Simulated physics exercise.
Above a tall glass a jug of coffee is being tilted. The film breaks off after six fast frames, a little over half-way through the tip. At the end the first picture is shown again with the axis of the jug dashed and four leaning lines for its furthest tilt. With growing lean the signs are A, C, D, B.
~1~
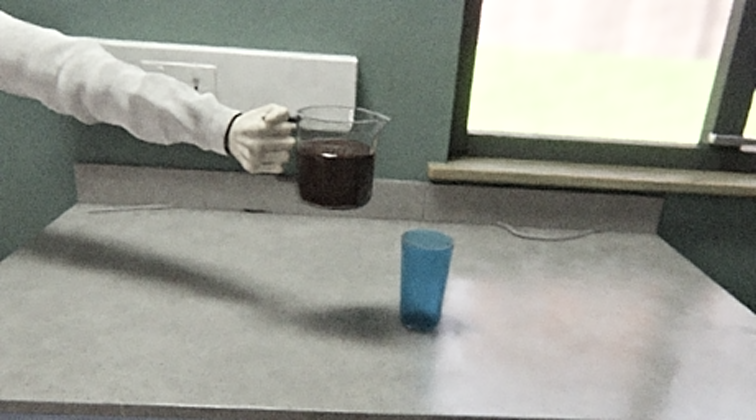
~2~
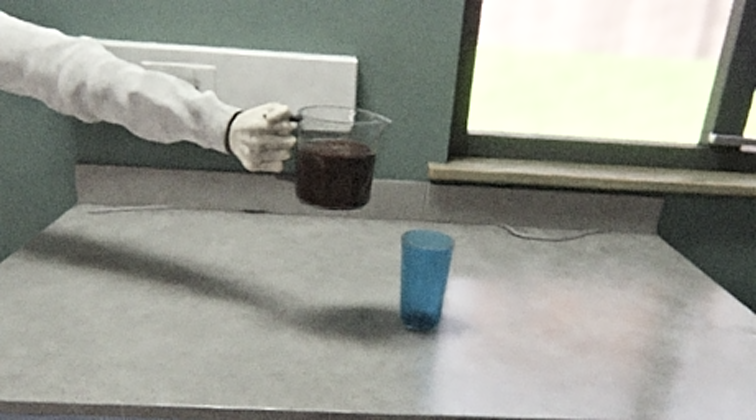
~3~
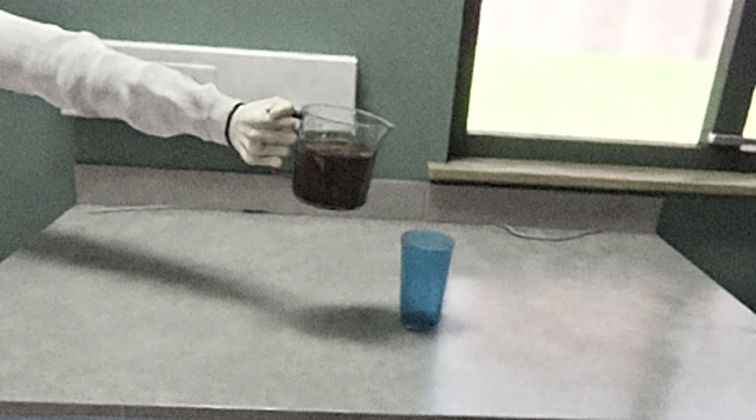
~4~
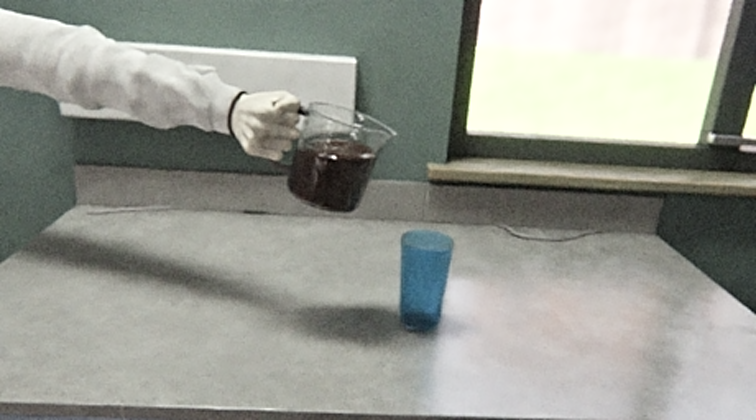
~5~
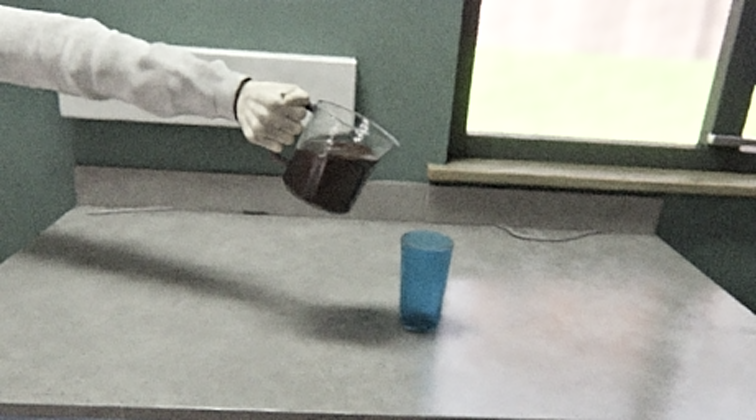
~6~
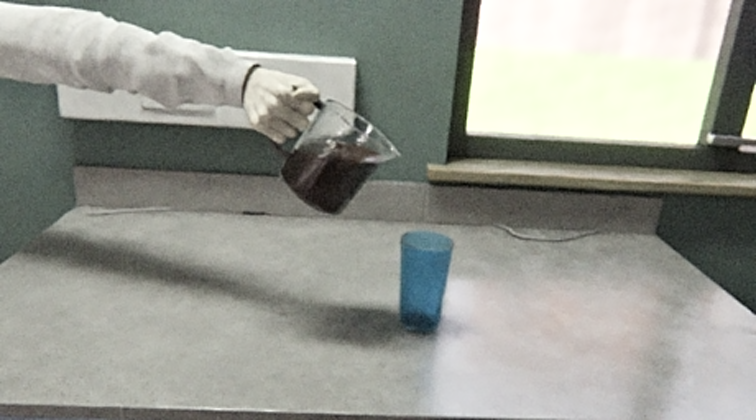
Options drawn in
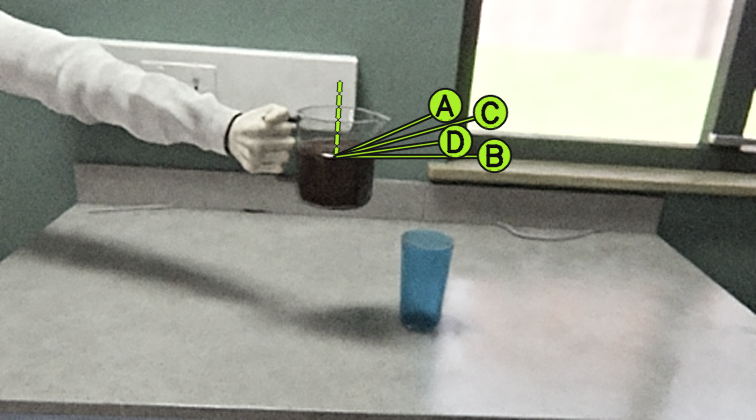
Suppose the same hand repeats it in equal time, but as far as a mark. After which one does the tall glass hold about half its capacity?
It is A.
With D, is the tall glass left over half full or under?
Over.
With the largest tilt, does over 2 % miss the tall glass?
Yes.
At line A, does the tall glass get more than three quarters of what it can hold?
No.
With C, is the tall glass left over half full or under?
Over half.
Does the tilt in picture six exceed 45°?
No.
On the marked copy, A at (431, 115); B at (477, 156); C at (474, 118); D at (438, 142).
If A is chosen, the tall glass ends with about 48 % of what it can hold.
If B is chosen, the tall glass ends with about 95 % of what it can hold; 13 % of the coffee is spilt.
If C is chosen, the tall glass ends with about 71 % of what it can hold.
If D is chosen, the tall glass ends with about 82 % of what it can hold; 8 % of the coffee is spilt.
